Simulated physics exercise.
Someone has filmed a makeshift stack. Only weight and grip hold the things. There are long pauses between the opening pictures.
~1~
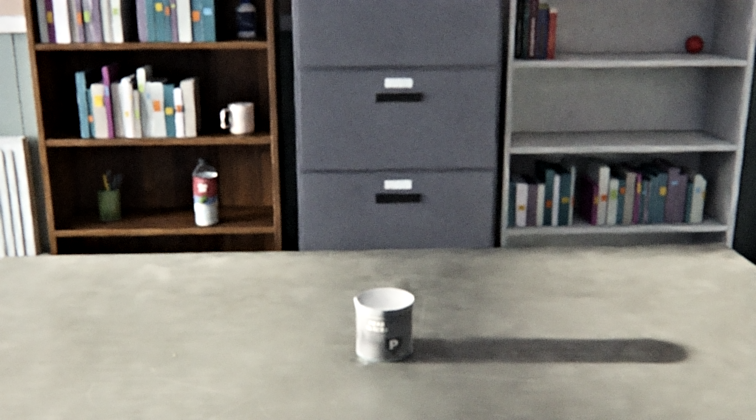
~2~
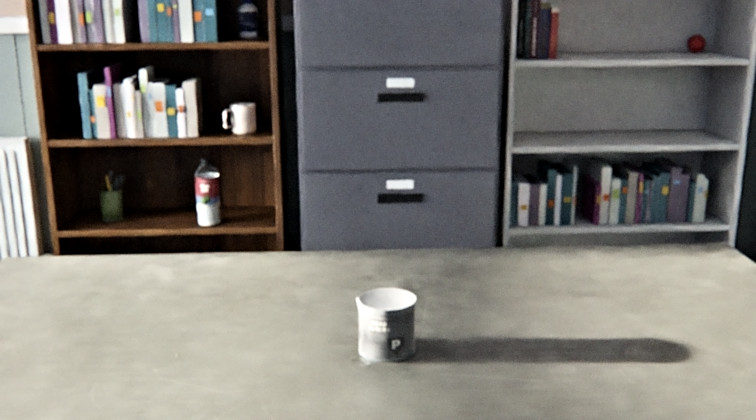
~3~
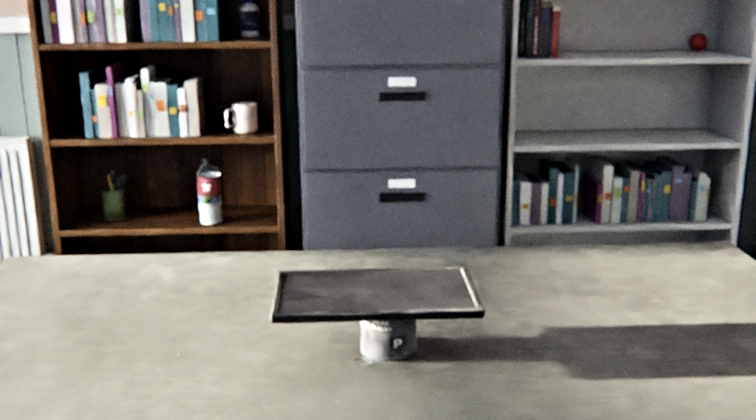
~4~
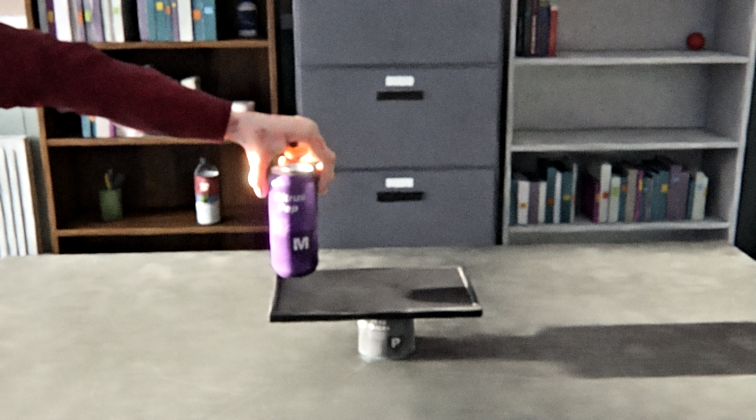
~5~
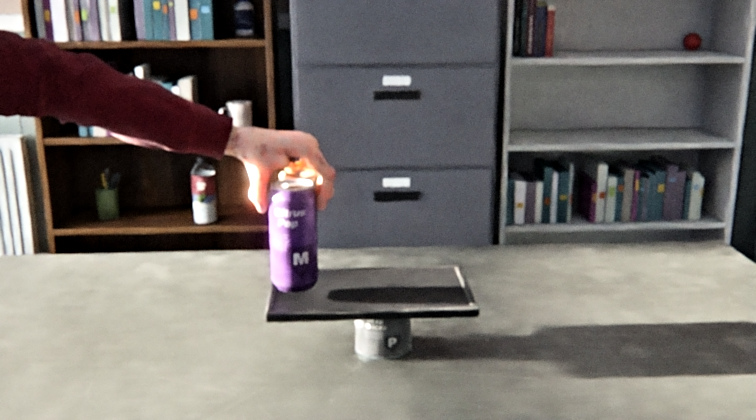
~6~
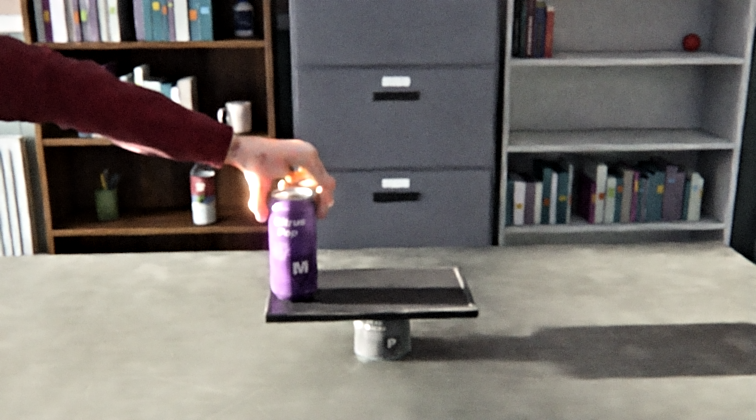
At the start, a small light-coloured cup stands alone on a grey table before shelves and drawers. A flat black lid then appears on top of it. Next, a hand in a dark red sleeve lowers a purple can onto the lid's left side and keeps holding it there.
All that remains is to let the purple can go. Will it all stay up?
The stack comes apart.
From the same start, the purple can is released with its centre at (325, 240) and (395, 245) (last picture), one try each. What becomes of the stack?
In the first case it comes apart; in the second case it holds.
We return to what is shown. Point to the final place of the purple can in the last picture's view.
Around (214, 340).
Then, 0.30 s on from there, purple can now fallen; black lid turned 38° from how it was put.
Then, 0.40 s on from there, black lid turned 46° from how it was put.
Then, 0.80 s on from there, black lid turned 30° from how it was put.
In the end, fallen, purple can; left askew, black lid; grey tin unmoved. At the end, from the last picture's camera, purple can near (214, 340). The stack gives way.
